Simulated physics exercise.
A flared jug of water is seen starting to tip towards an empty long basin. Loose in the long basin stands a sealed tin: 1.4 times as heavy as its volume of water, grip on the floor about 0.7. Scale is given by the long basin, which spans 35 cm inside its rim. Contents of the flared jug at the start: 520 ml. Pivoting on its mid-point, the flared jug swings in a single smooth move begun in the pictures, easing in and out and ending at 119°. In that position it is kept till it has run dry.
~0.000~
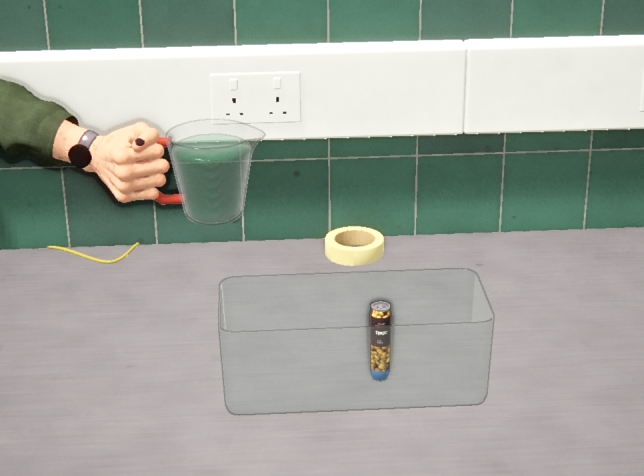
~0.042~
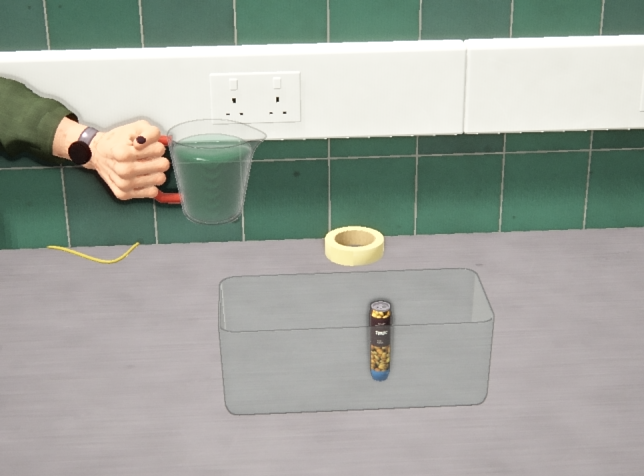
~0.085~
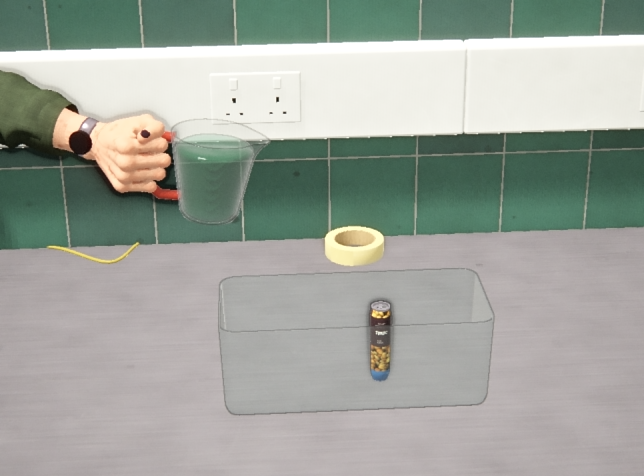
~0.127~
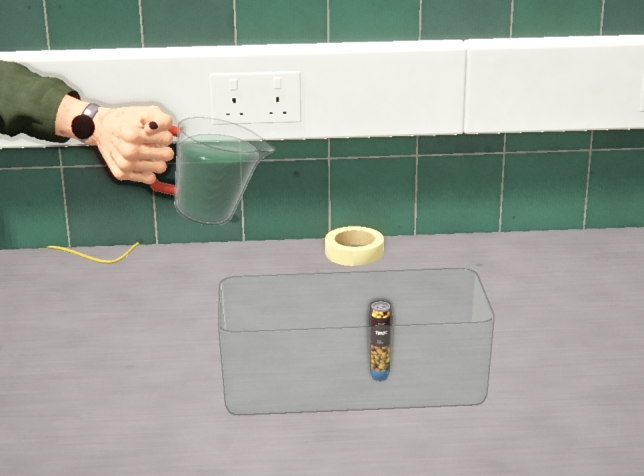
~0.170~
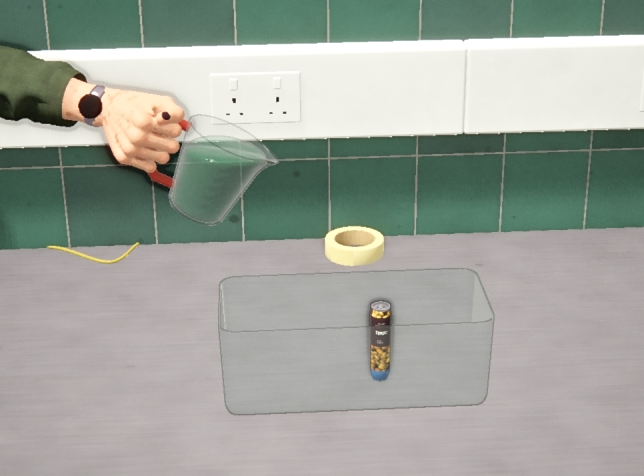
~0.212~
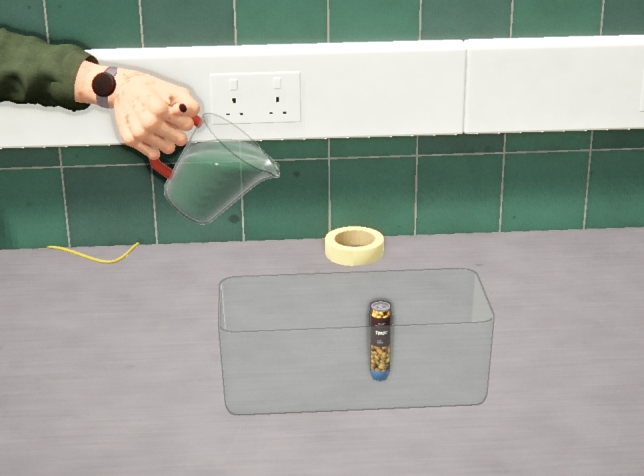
A clear jug of water, held by a hand with a wristwatch, starts upright and tilts rightward with gathering speed above a worktop, where a long transparent basin, a tin and a roll of tape stay still.
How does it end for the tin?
The tin stays on its feet.
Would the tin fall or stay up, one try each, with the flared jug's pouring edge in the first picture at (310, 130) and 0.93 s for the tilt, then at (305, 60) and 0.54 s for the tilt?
The tin overturns the first time and overturns the second time.
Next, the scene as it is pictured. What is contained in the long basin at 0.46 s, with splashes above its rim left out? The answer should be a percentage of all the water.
Roughly 28 per cent.
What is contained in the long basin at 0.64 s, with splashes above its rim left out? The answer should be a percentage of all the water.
Near 90 per cent of the total.
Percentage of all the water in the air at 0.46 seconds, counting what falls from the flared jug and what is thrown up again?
About 42 per cent.
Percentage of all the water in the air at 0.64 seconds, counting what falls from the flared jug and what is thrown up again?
Near 10 per cent, I'd say.
After 0.46 s the tilt is 113° and 31 per cent is still to pour; the tin stands where it began.
After 0.64 s the tilt is 119° and 1 per cent is still to pour; the tin stands where it began.
After 0.83 s the tilt is 119° and 0 per cent is still to pour; the tin stands where it began.
After 1.04 s the tilt is 119° and 0 per cent is still to pour; the tin stands where it began.
In the end the tin stands where it began.
